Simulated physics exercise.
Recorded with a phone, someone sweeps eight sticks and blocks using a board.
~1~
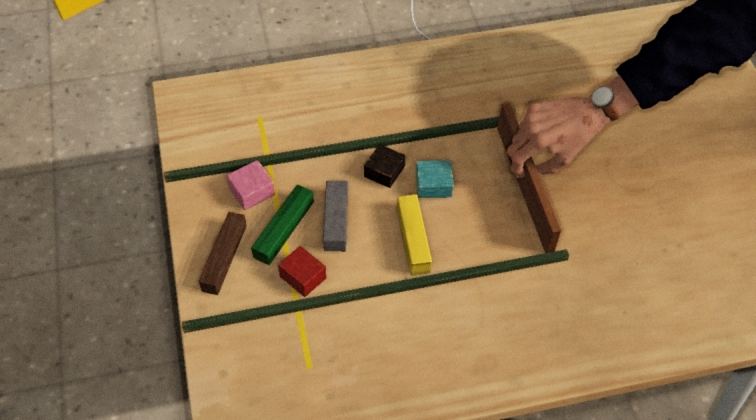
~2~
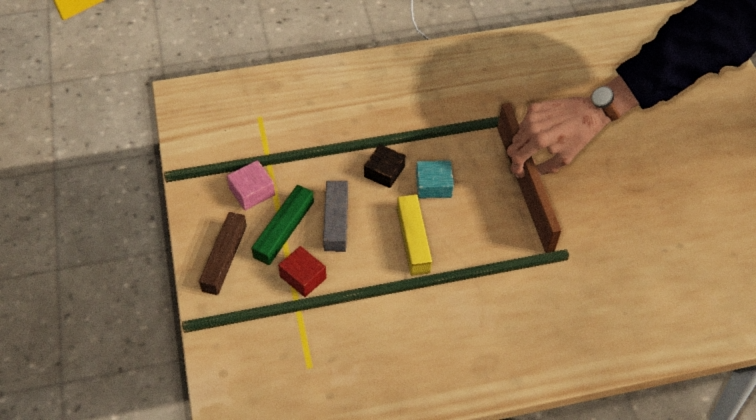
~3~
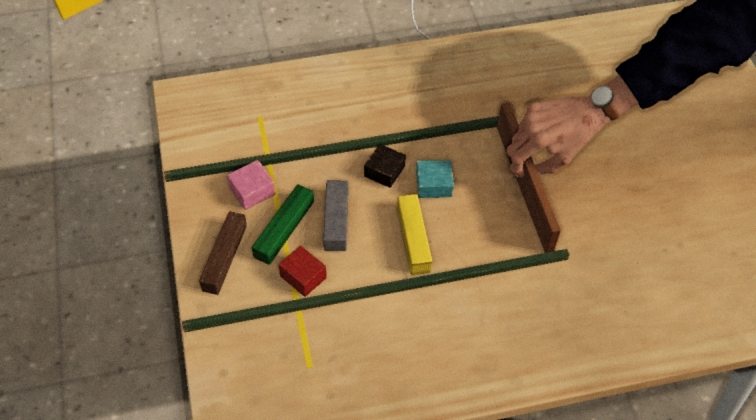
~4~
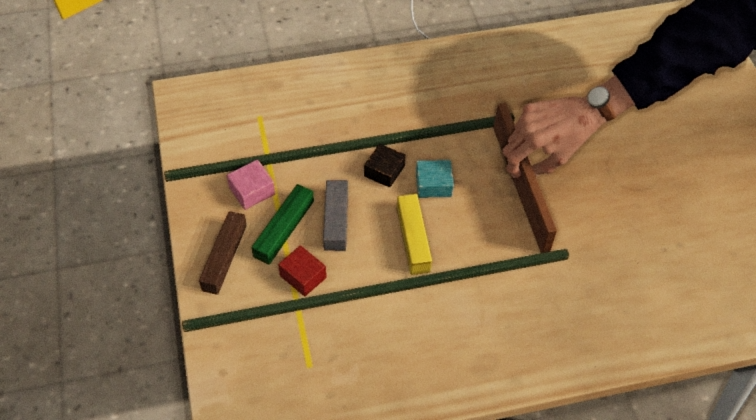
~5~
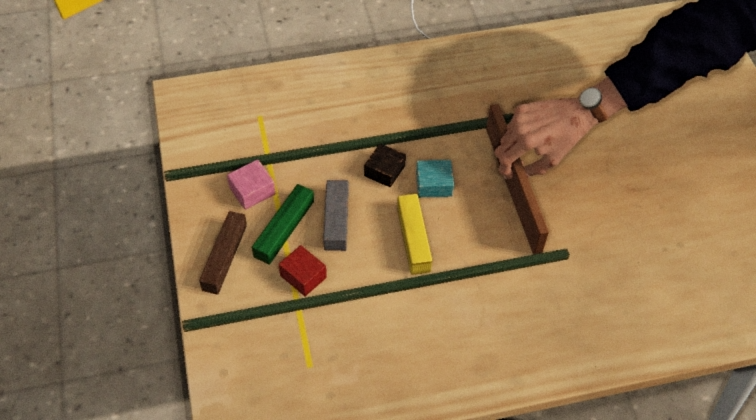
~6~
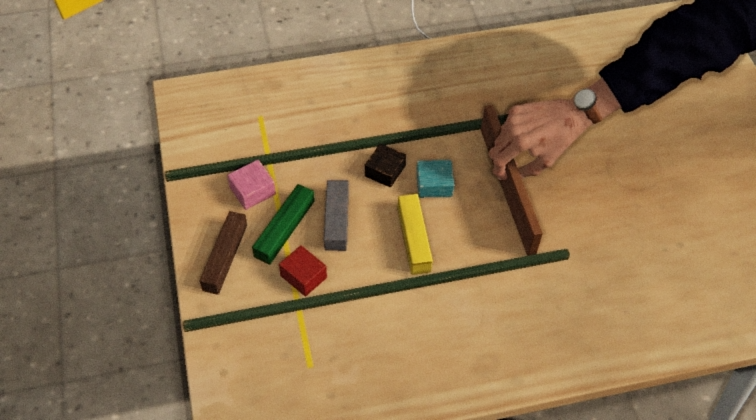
Hand wearing a watch sliding a brown board slightly left between two green rails, with eight colourful blocks and sticks lying still.
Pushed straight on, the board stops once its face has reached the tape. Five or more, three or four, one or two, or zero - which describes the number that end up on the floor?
That would be zero.
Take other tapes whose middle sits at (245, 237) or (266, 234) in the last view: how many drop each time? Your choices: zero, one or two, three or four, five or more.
1 or 2; zero.
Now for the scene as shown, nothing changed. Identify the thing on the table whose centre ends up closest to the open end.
Result: The brown bar.
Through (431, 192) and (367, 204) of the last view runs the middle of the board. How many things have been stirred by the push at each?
Counting first: 2, next 5.
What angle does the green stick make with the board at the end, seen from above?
Angle: Around 0°.
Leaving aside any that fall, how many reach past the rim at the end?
So the number is 0.
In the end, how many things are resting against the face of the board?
It's touching 3 at the end.
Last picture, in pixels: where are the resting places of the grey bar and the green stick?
Final positions - grey bar around (236, 232), green stick around (216, 242).
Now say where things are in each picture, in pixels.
The first picture shows brown bar (223, 253); pink block (251, 185); green stick (283, 224); board (527, 176); tape (282, 231).
The second picture shows pink block (251, 185); turquoise block (434, 180).
The third picture shows green stick (284, 224); grey bar (336, 215).
The fourth picture shows brown bar (223, 252); black block (385, 165).
The fifth picture shows pink block (251, 184); red block (303, 271).
The sixth picture shows brown bar (224, 252); pink block (252, 185); green stick (284, 224); board (510, 179); tape (283, 231).
Soon after, none off yet; brown bar at rest near (224, 252); pink block at rest near (252, 185); green stick at rest near (284, 224).
After that, none off yet; brown bar moving near (220, 252); pink block at rest near (247, 181); green stick displaced a little near (251, 237).
In the end, the number that fall off is zero.
